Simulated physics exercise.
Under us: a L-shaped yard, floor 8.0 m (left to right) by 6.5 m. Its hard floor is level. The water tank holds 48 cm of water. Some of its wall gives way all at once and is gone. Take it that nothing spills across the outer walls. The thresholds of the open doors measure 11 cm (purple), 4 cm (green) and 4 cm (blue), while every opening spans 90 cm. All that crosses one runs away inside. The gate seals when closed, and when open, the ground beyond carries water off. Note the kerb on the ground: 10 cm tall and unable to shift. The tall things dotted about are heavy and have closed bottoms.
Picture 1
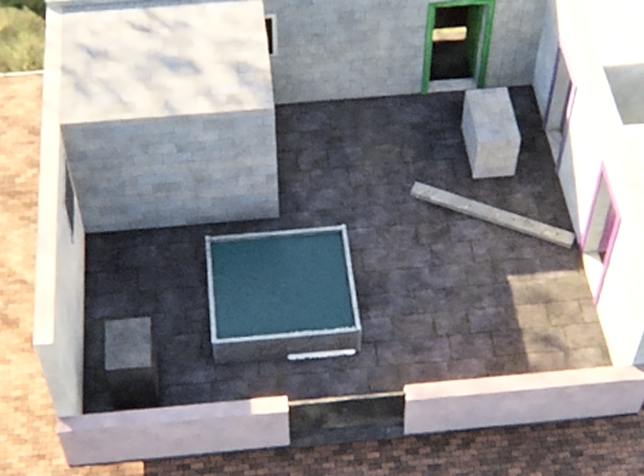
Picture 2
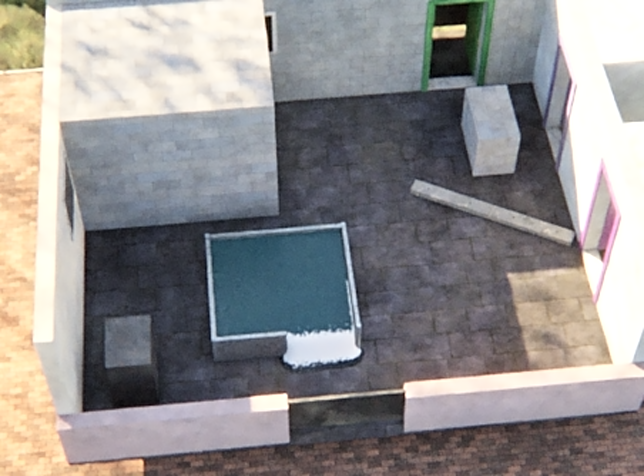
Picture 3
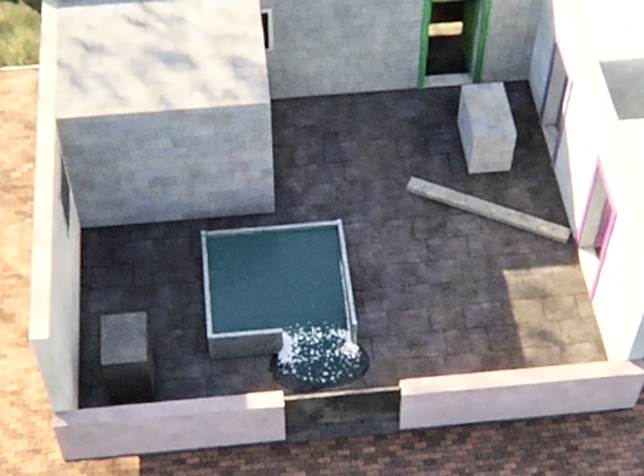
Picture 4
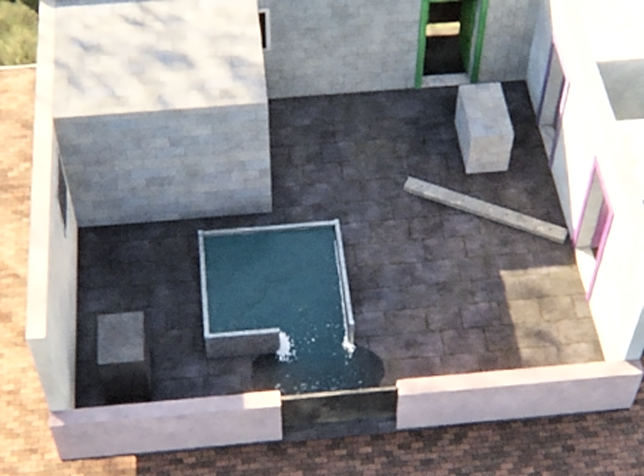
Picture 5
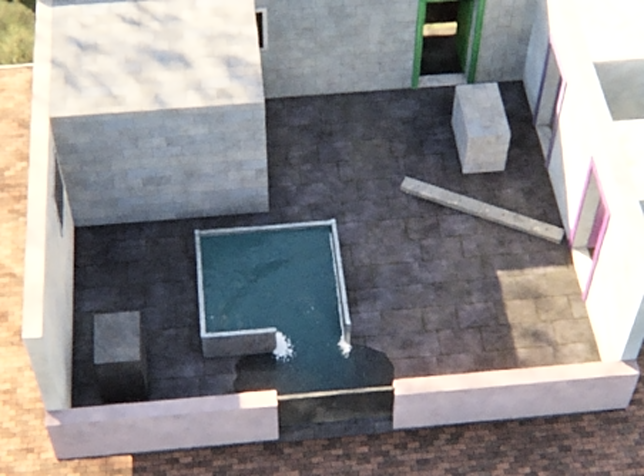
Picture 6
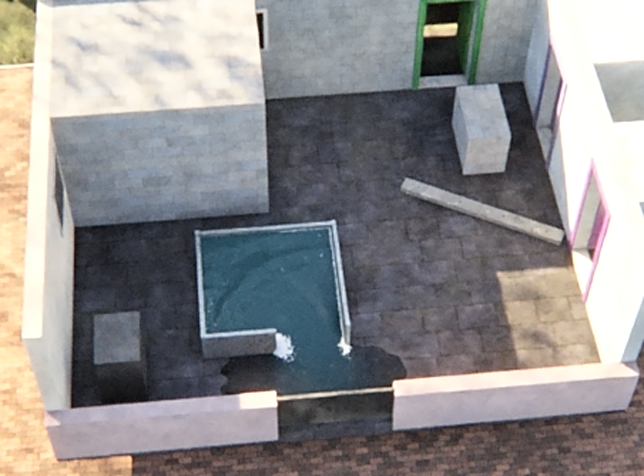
A walled yard with dark paving is seen from high above, enclosed by pale block walls and a low pinkish front wall. A square tank of teal water stands left of centre, with a grey block at lower left, and a pale block, long kerb and green-edged doorway toward the right. Part of the tank's front wall vanishes, white foaming water pours out and spreads darkly sideways along the front wall, while the view drifts slightly.
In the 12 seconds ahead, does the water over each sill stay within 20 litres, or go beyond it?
Result: Purple door: Within bounds. Green door: Within bounds. Blue door: Within bounds.
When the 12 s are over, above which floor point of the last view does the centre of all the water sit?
(322, 275).
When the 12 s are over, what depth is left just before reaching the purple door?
I'd say close to 6.0 cm.
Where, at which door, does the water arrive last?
Answer: The green one, last of all.
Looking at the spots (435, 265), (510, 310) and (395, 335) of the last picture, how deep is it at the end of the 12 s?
First 4 cm, then 5 cm, then 3 cm.
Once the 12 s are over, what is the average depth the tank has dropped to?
The average depth is around 7 cm.
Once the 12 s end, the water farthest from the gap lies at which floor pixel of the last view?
Somewhere about (519, 82).
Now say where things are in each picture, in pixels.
In the first frame, still water, 48 cm deep, in the water tank at (281, 286).
In the second frame, water pours out at (321, 342) and has run 0.6 m, to (287, 364); deepest outside 24 cm, 48 cm at the water tank's back.
In the third frame, the front is at (289, 385), 0.8 m from the gap at (317, 341); 0.7 m2 of floor is under water; 48 cm left at the back of the water tank.
In the fourth frame, water pours out at (314, 341) and has run 1.2 m, to (298, 415); deepest outside 26 cm, 48 cm at the water tank's back.
In the fifth frame, water pours out at (311, 341) and has run 1.5 m, to (261, 418); deepest outside 27 cm, 48 cm at the water tank's back.
In the sixth frame, the front is at (241, 420), 1.6 m from the gap at (311, 341); 2.2 m2 of floor is under water; 47 cm left at the back of the water tank.
A moment later water covers 10 % of the floor and is deepest (36 cm) near (317, 403); purple door not reached, green door not reached, blue door not reached.
Soon after water covers 25 % of the floor and is deepest (32 cm) near (318, 414); purple door not reached, green door not reached, blue door not reached.
Next water covers 40 % of the floor and is deepest (22 cm) near (317, 403); purple door 11 cm at the sill, 0 L in, green door not reached, blue door not reached.
Later on water covers 70 % of the floor and is deepest (13 cm) near (318, 414); purple door 12 cm at the sill, 2 L in, green door not reached, blue door 1 cm at the sill, 0 L in.
At the end water covers 85 % of the floor and is deepest (8 cm) near (262, 114); purple door 6 cm at the sill, 3 L in, green door 1 cm at the sill, 0 L in, blue door 1 cm at the sill, 0 L in.
